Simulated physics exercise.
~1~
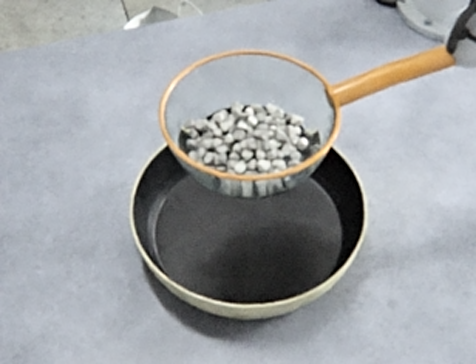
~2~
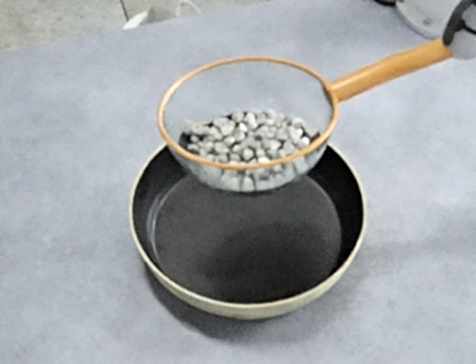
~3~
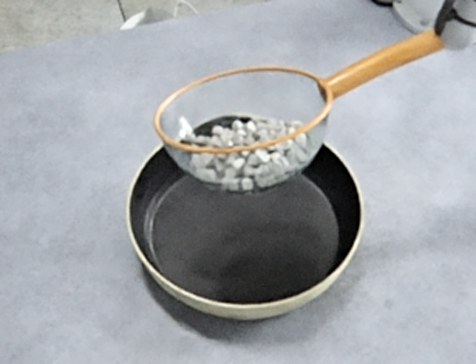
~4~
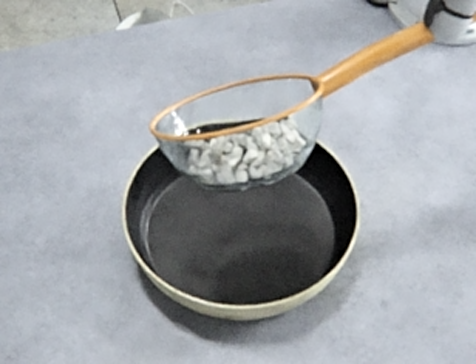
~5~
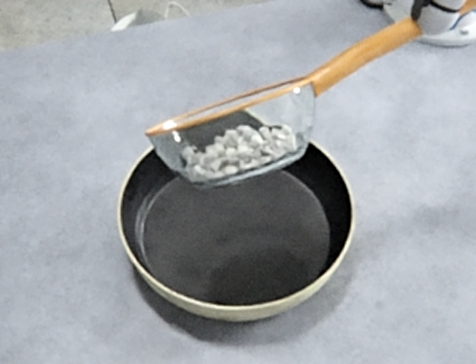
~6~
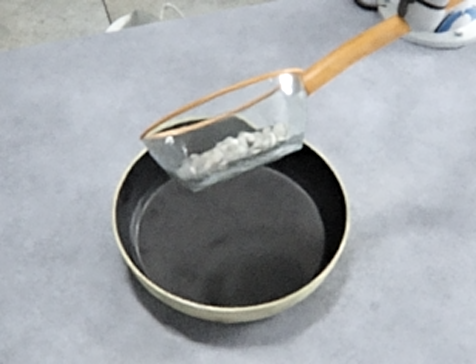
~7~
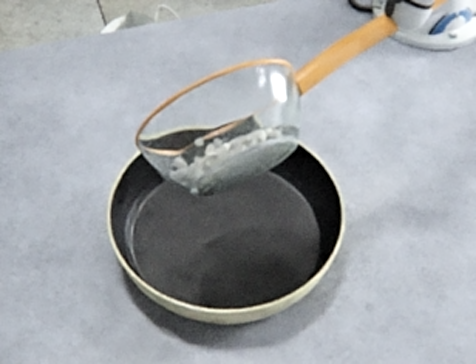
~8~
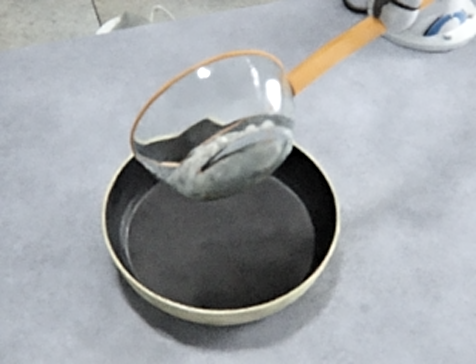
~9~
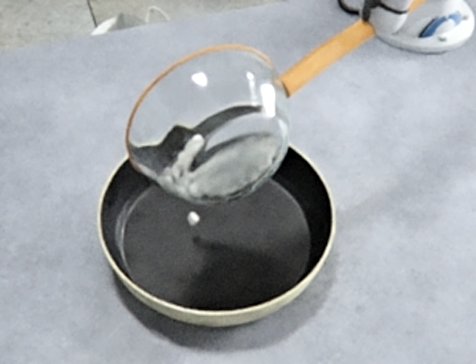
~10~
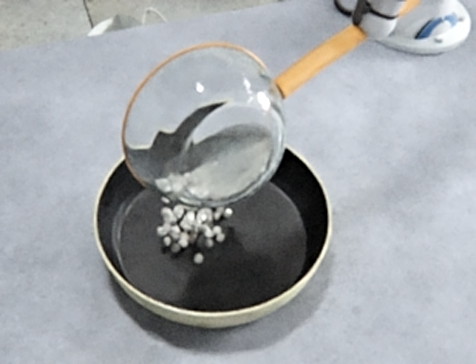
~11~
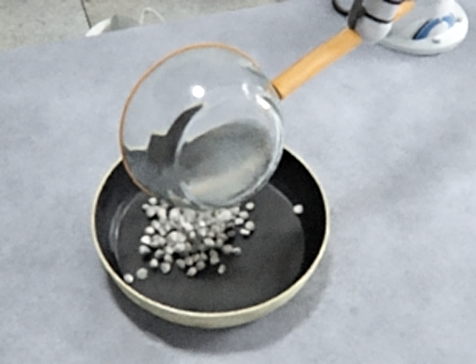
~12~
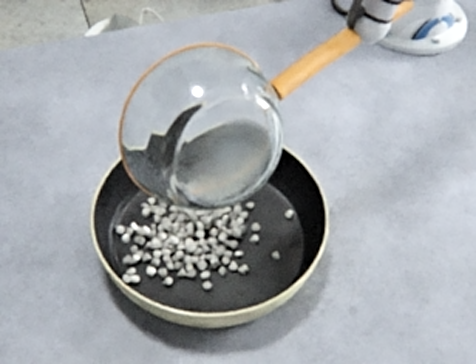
Gripper tilting a clear, orange-rimmed ladle over a dark pan, spilling grey pieces until they lie scattered across the pan's bottom.
